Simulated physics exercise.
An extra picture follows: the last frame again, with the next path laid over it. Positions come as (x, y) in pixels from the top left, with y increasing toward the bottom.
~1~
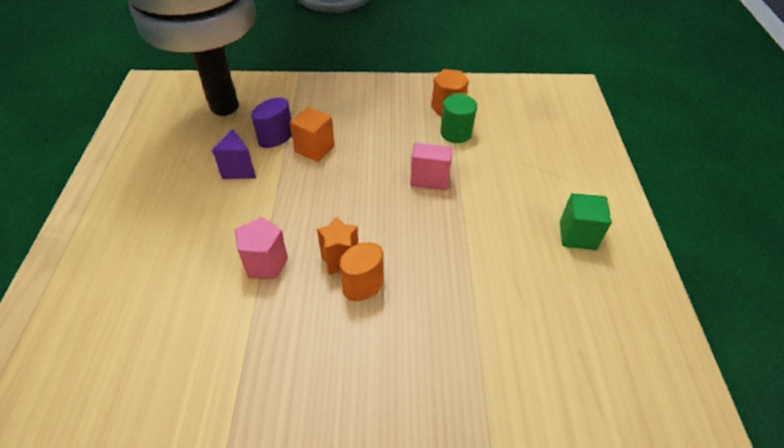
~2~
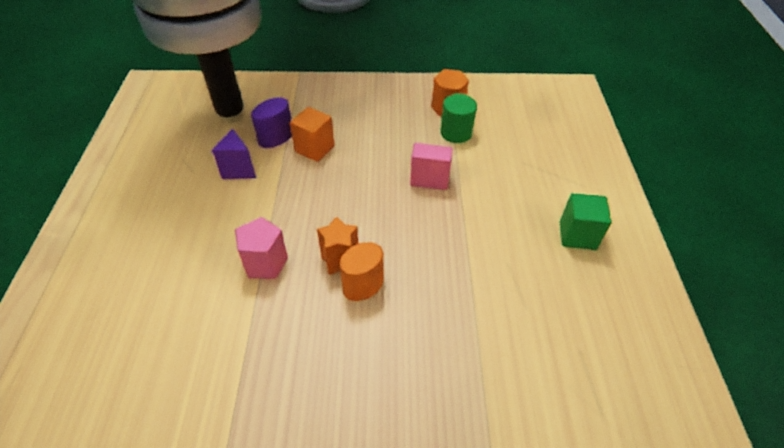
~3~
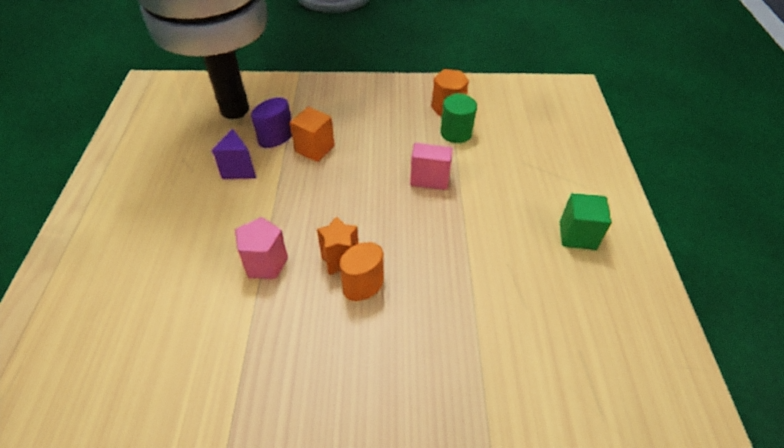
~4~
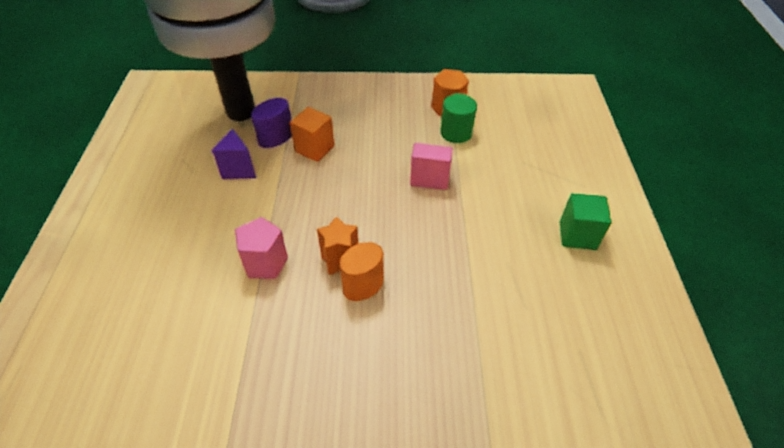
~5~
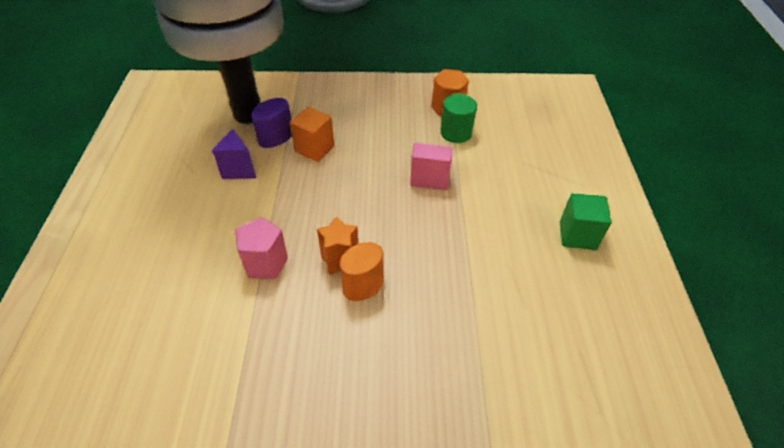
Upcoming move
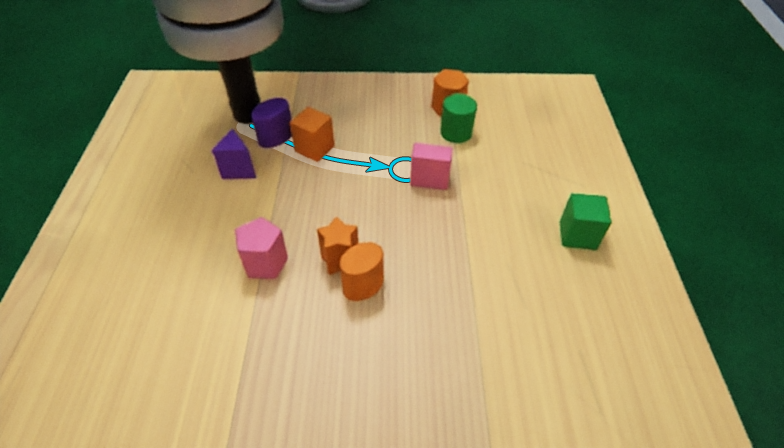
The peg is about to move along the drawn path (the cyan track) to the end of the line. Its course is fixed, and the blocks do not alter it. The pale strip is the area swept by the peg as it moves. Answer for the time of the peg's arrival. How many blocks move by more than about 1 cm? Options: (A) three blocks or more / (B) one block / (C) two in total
Correct choice: A.
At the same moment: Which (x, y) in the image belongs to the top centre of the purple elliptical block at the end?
Expect it around (439, 142).
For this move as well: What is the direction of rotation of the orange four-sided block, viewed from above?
My answer: Anticlockwise.
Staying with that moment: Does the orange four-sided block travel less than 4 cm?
I'd say no.
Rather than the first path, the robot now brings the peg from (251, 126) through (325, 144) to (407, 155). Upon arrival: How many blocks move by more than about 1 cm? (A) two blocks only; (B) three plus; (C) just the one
Correct choice: B.
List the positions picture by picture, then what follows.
In the first frame, peg tip (225, 108); block tops, purple triangular piece (231, 142); purple elliptical block (270, 107); orange four-sided block (311, 119); pink rectangle (432, 151).
In the second frame, peg (230, 109); blocks unchanged.
In the third frame, peg (235, 111); blocks unchanged.
In the fourth frame, peg (241, 113); blocks unchanged.
In the fifth frame, peg (248, 116); purple triangular piece (231, 142); purple elliptical block (270, 107); orange four-sided block (311, 119); pink rectangle (432, 151).
Path on the board, from (251, 126) through (320, 155) to (406, 169).
What follows on the original path. One third of the way, peg (294, 136); purple elliptical block (316, 125), turned 15° anticlockwise; orange four-sided block (347, 128), turned 15° anticlockwise.
Two thirds of the way, peg (347, 152); purple elliptical block (374, 139), turned 30° anticlockwise; orange four-sided block (405, 136), turned 30° anticlockwise; pink rectangle (440, 153).
At the end, peg (406, 159); purple triangular piece in place; purple elliptical block (439, 142), turned 60° anticlockwise; orange four-sided block (461, 129), turned 60° anticlockwise; pink rectangle (469, 156), turned 70° clockwise.
